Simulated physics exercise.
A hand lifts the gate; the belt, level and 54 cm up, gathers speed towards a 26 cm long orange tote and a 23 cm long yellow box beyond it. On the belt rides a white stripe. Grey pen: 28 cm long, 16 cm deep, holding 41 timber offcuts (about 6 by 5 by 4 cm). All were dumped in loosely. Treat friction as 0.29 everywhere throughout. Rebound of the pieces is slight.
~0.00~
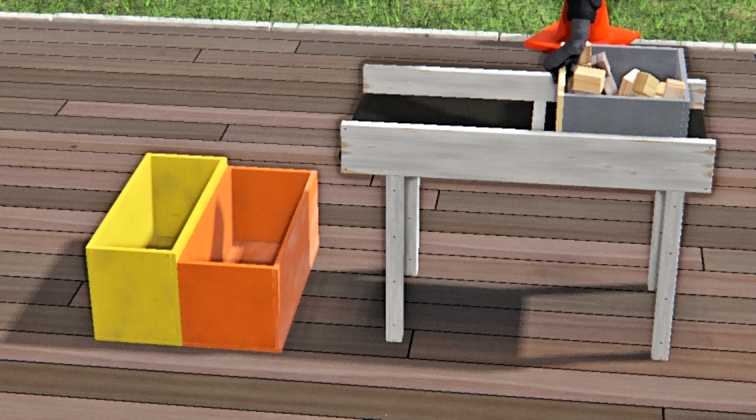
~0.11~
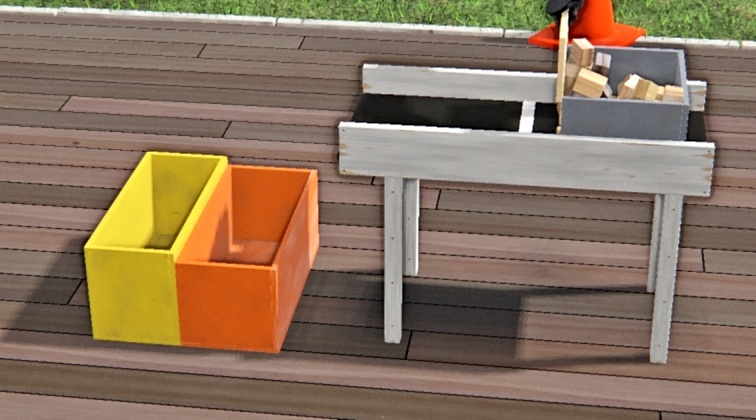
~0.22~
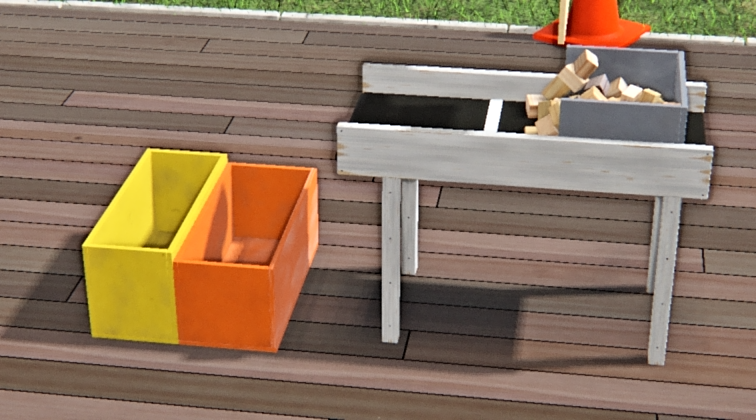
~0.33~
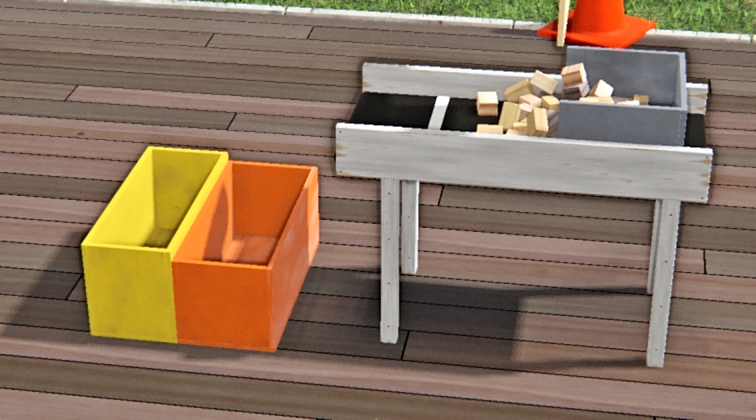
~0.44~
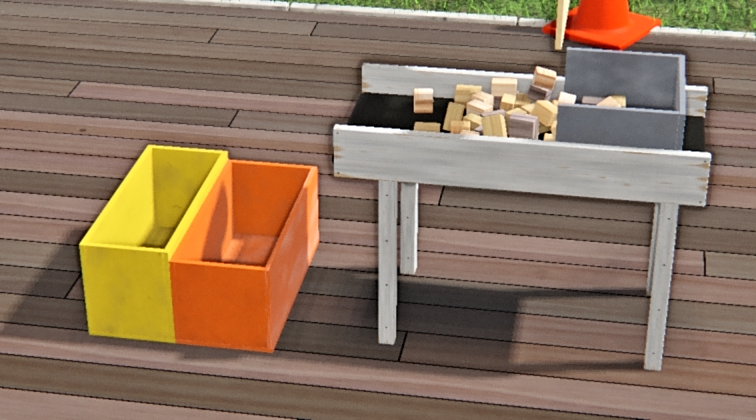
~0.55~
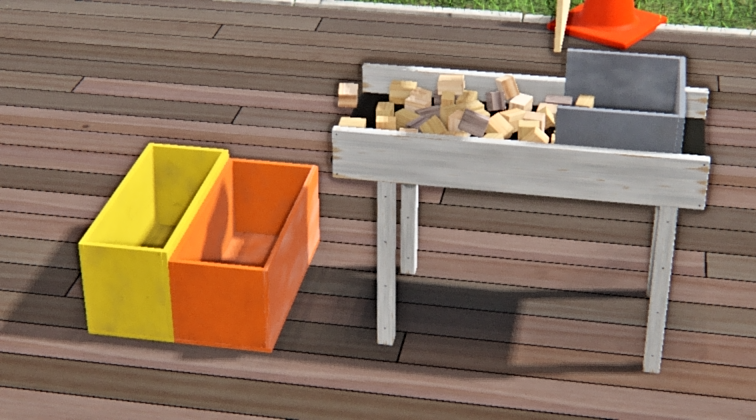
A dark hand raises the gate of a grey bin on a white table, and the black belt carries its white stripe left, drawing wooden blocks out in a spreading pile towards the end nearer the orange and yellow boxes.
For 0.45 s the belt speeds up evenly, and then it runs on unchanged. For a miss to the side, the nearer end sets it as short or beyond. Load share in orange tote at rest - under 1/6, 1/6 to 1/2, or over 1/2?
Under 1/6.
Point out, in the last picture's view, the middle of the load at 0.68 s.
Somewhere around (389, 115) in pixels.
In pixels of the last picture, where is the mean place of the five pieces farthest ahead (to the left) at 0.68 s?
Mean place: Roughly (281, 121).
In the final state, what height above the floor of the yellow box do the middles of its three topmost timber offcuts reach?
That is close to 15 centimetres.
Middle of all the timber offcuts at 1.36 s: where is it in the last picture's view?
About (141, 257).
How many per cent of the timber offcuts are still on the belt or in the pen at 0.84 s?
About 35 per cent.
After 0.68 s, 1 still in the grey pen, 29 on the belt and 11 in the air.
After 0.84 s, 2 in the yellow box, 14 on the belt and 25 in the air.
After 1.07 s, 1 in the orange tote, 26 in the yellow box and 14 in the air.
Final count (at 1.36 s), 1 in the orange tote and 40 in the yellow box. Asked share, 1 of 41, 2 per cent.
